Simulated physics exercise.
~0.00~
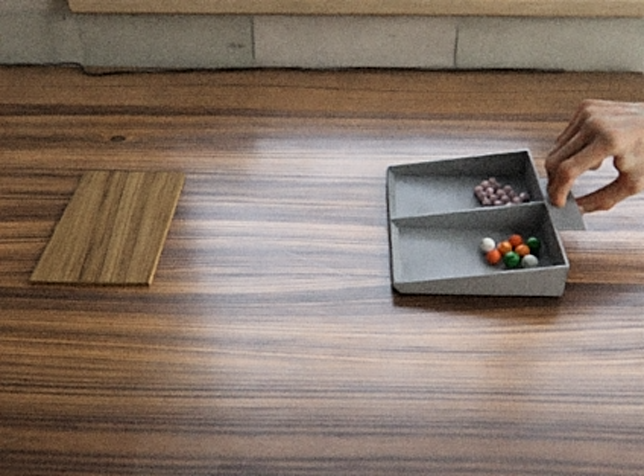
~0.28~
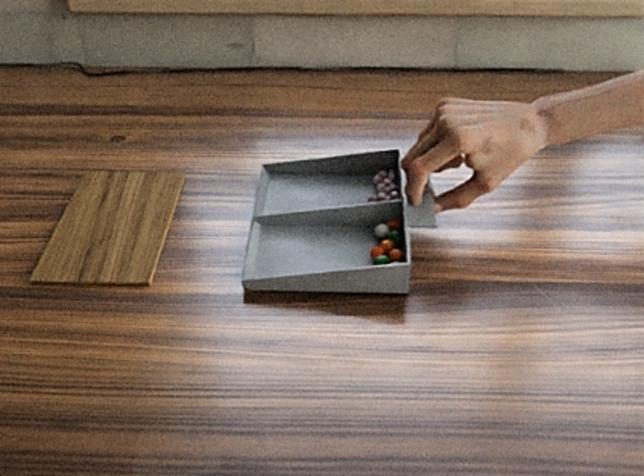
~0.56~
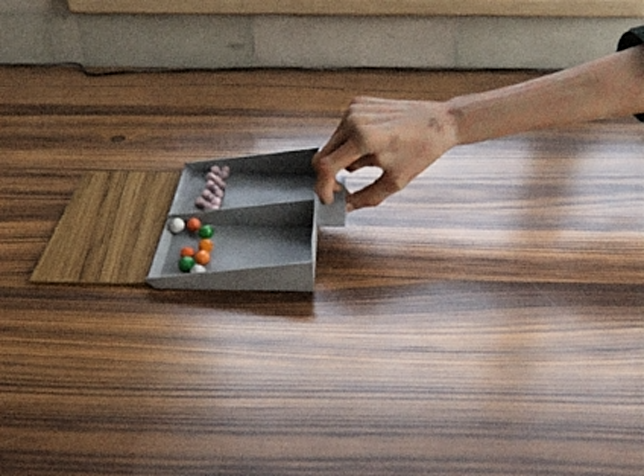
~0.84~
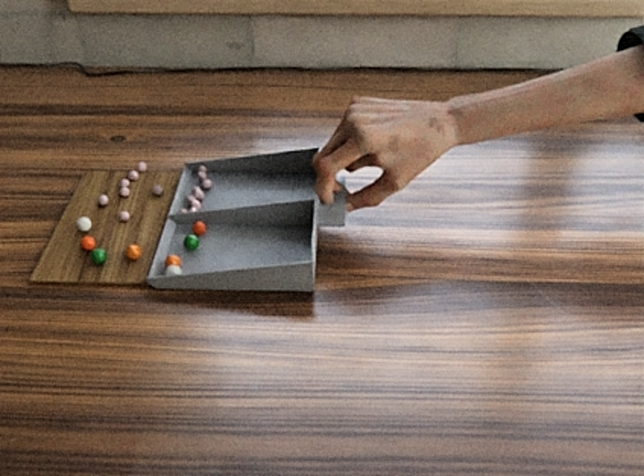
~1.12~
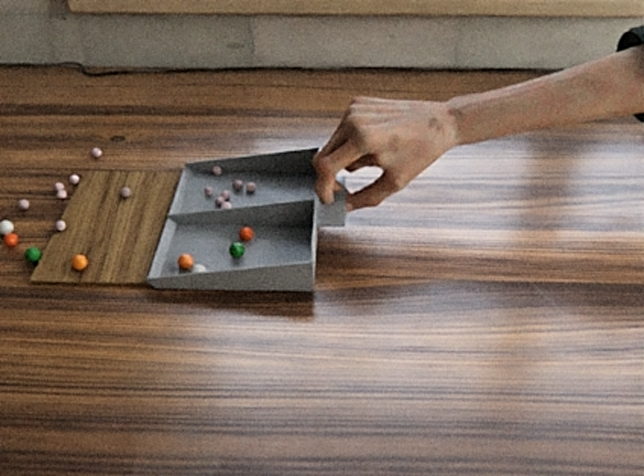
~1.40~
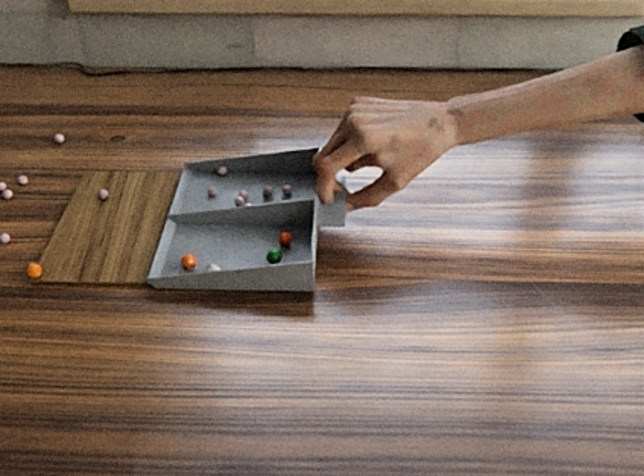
Hand sliding a grey divided tray left against a flat wooden board, small coloured balls spilling over it, some staying inside.
